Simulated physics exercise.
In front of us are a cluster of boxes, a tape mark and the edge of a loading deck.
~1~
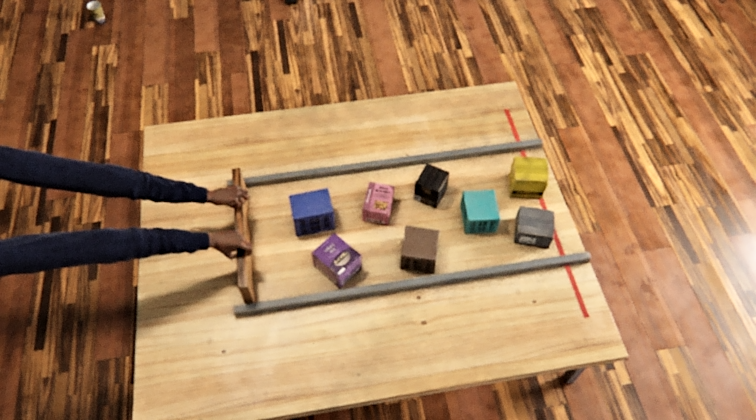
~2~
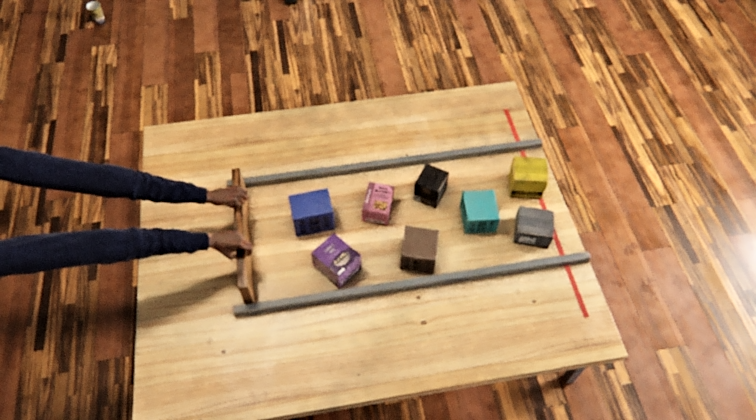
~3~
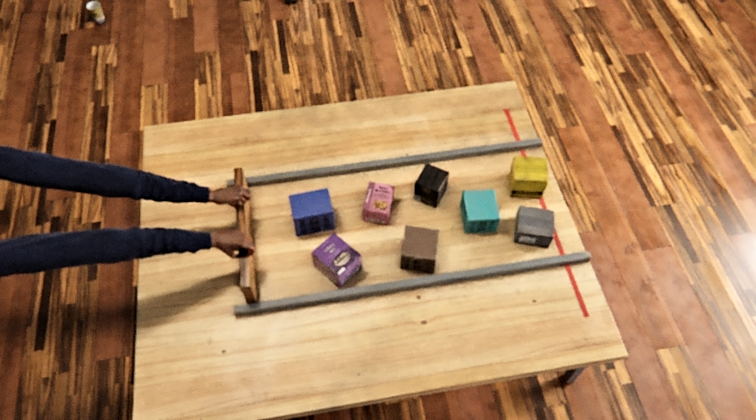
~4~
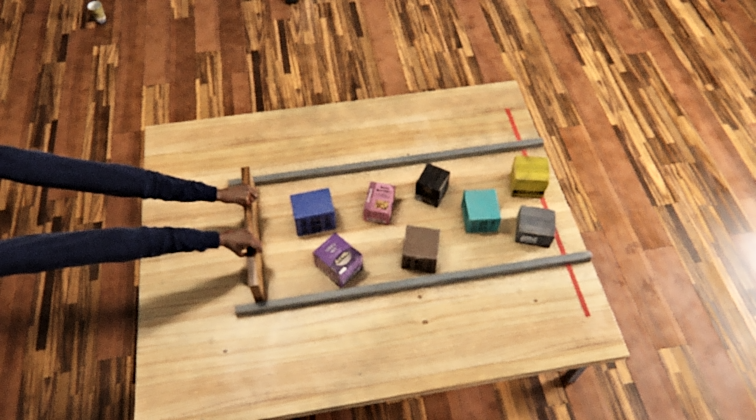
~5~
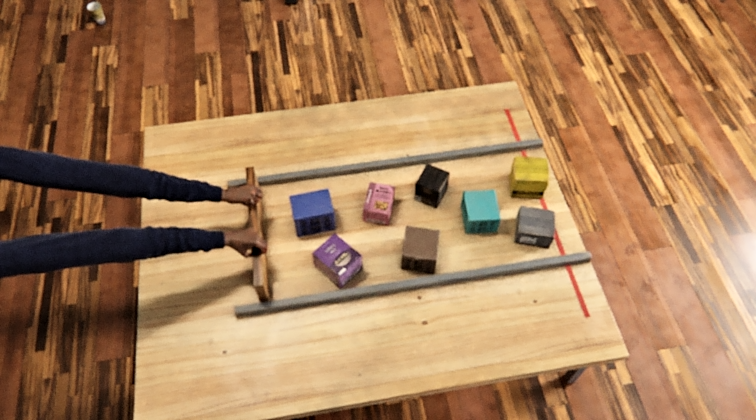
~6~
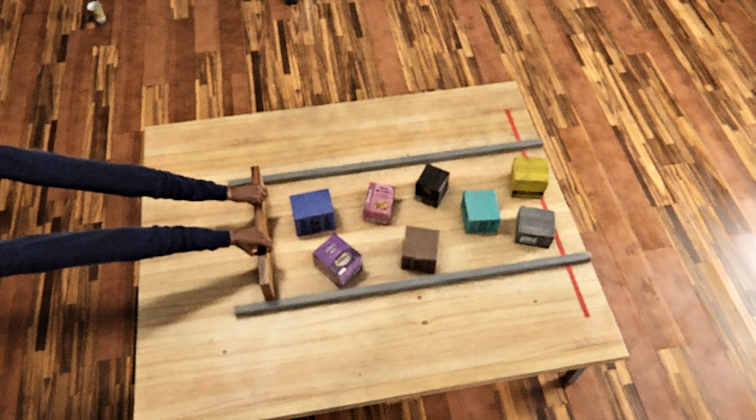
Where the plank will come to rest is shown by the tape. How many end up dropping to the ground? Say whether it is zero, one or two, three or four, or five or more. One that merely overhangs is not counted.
The push is going to send five or more over the edge.
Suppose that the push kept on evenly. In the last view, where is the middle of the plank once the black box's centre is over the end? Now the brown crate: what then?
I reckon its middle sits around (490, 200) and then around (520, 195).
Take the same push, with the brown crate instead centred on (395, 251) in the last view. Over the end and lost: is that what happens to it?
It goes off the edge.
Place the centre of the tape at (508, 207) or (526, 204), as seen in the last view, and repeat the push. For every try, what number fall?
You'd get 4 the first time and 6 the second.
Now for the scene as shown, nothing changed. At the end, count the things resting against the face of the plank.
Contact count: 2.
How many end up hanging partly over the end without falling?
The total would be 2.
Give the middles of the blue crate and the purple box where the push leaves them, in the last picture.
Final spots - blue crate (560, 179), purple box (576, 233).
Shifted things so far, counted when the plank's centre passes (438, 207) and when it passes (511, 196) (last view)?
At the first place 8, at the second 8.
A little later, none off yet; yellow parcel at rest near (529, 178); grey parcel at rest near (535, 227); turquoise crate at rest near (480, 212).
Next, none off yet; yellow parcel at rest near (529, 178); grey parcel shifted a little near (541, 227); turquoise crate shifted about its own width near (505, 207).
Later still, one off so far; yellow parcel fallen near (569, 213); grey parcel shifted about its own width near (584, 231); turquoise crate shifted well along near (569, 197).
When it is over, the number that fall off is five or more; down, pink box, brown crate, black box, turquoise crate, grey parcel and yellow parcel.
